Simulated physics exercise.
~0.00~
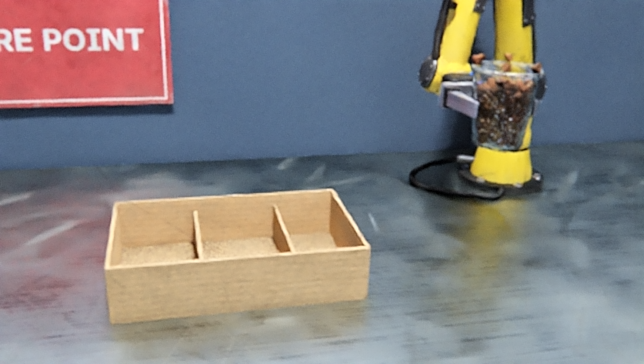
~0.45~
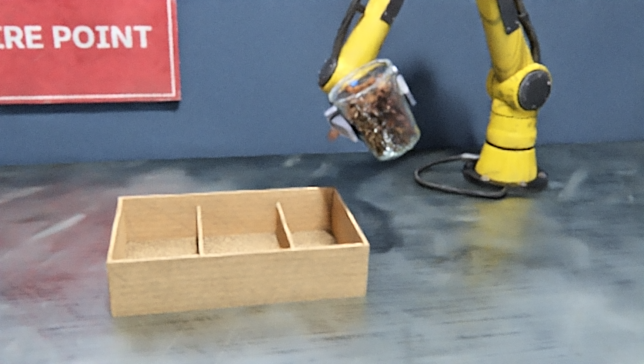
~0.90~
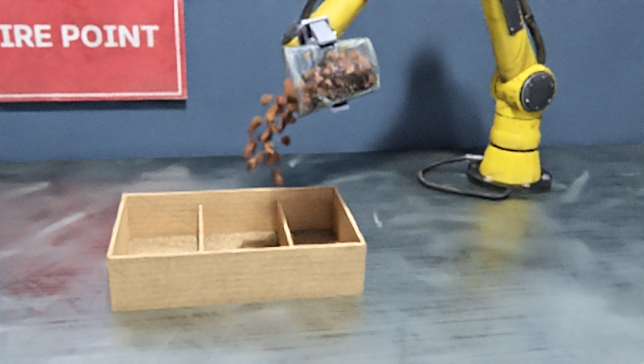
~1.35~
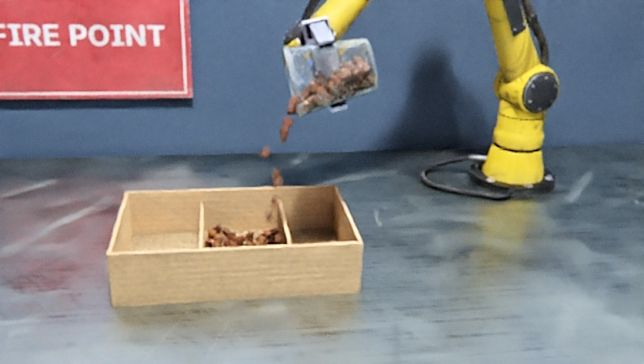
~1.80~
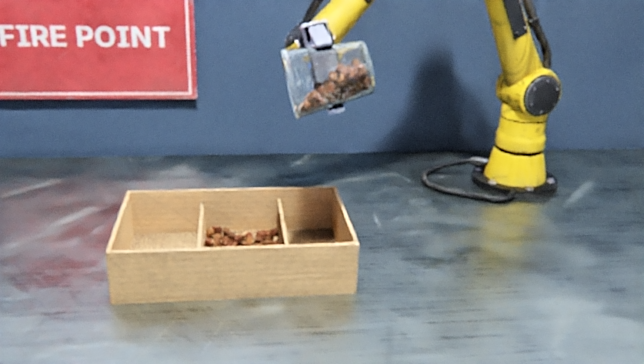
At first, a yellow robot arm holds a clear tumbler of brown pellets upright, behind and to the right of an open box split into three parts. The arm swings the tumbler to the left, leaning it toward the box. It then raises the tumbler above the box and tips it onto its side, and pellets spill from its mouth. They drop into the middle part and form a low pile as the stream thins. Finally the flow stops, with the arm holding the tilted tumbler still, many pellets left inside it and the rest lying in the middle part.
